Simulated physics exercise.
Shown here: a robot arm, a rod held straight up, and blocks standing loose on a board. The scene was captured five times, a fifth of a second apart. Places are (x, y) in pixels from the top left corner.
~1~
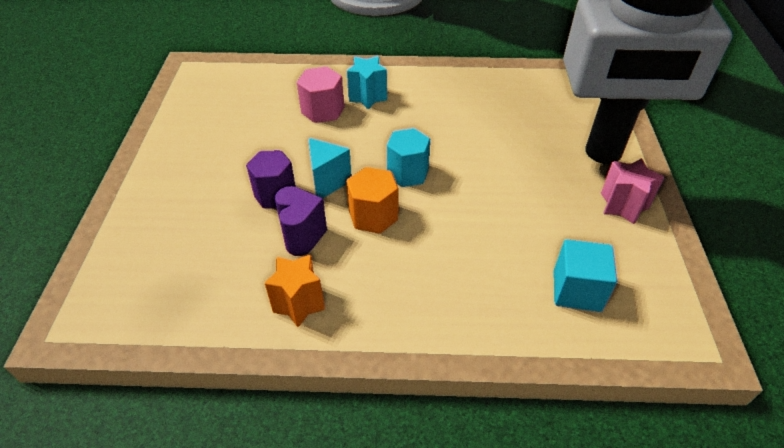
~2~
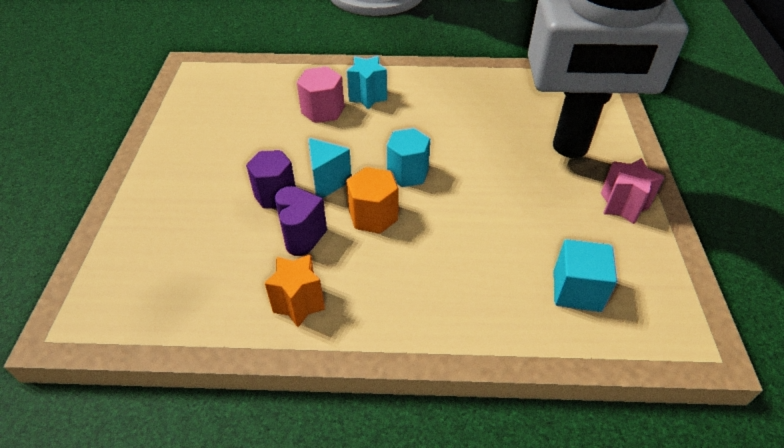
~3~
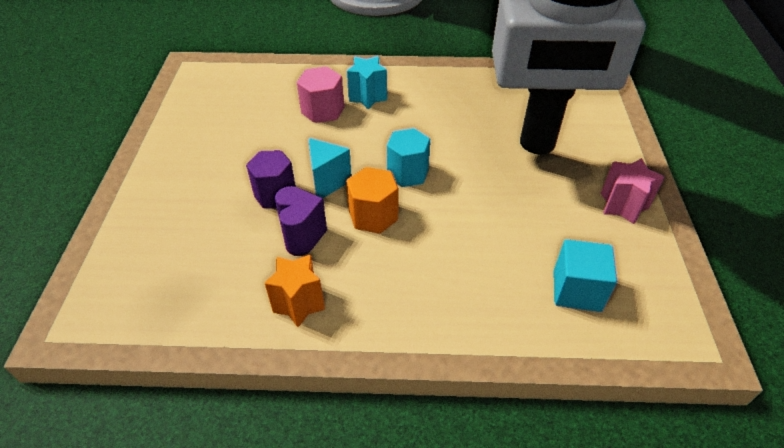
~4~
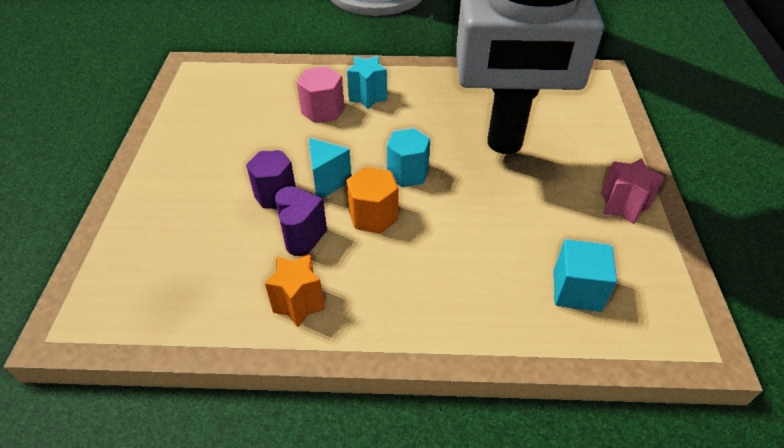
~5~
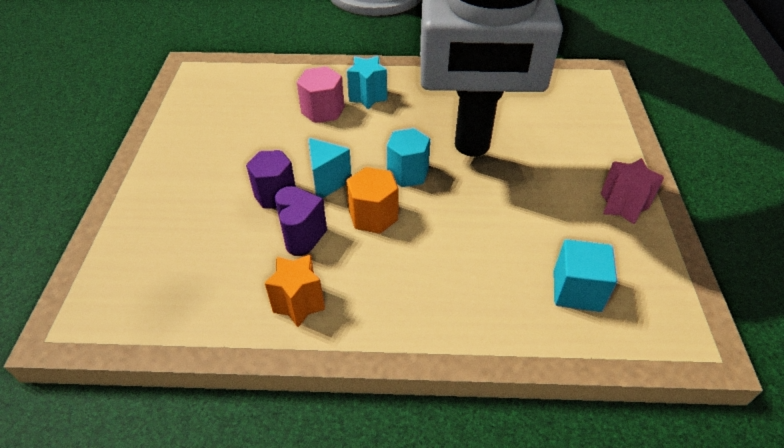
On a wooden board with scattered colourful blocks, a robot arm moves its upright black rod steadily left, touching no blocks.
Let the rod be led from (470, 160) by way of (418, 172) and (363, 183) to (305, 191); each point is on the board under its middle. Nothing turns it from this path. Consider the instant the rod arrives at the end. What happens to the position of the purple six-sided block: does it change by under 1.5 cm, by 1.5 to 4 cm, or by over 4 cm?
If I had to pick, the purple six-sided block travels from 1.5 to 4 cm here.
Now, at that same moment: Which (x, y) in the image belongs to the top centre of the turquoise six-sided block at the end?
The middle of its upper face will lie at (266, 148).
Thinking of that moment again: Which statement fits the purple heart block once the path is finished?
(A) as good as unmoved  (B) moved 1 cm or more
A (as good as unmoved)
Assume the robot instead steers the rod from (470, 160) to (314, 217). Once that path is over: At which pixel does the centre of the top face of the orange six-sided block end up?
I think it will end close to (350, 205).
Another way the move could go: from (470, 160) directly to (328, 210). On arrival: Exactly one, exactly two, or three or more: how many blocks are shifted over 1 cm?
Shifted over 1 cm: Three or more.
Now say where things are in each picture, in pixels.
In the first picture, rod tip at (603, 152); block tops, purple six-sided block at (269, 163); purple heart block at (296, 203); turquoise triangle at (324, 151); orange six-sided block at (372, 183); turquoise six-sided block at (409, 141).
In the second picture, rod at (570, 147); blocks unchanged.
In the third picture, rod at (538, 143); blocks unchanged.
In the fourth picture, rod at (505, 143); blocks unchanged.
In the fifth picture, rod at (472, 145); purple six-sided block at (269, 163); purple heart block at (296, 203); turquoise triangle at (324, 151); orange six-sided block at (372, 183); turquoise six-sided block at (409, 141).
The first path, step by step. One third of the way, rod at (417, 158); turquoise six-sided block at (377, 146).
Two thirds of the way, rod at (361, 168); purple six-sided block at (258, 164), turned 20° anticlockwise; turquoise triangle at (284, 146), turned 45° anticlockwise; turquoise six-sided block at (320, 150), turned 35° clockwise.
At the end, rod at (303, 176); purple six-sided block at (232, 169), turned 75° anticlockwise; purple heart block in place; turquoise triangle at (243, 133), turned 20° anticlockwise; orange six-sided block in place; turquoise six-sided block at (266, 148), turned 75° clockwise.
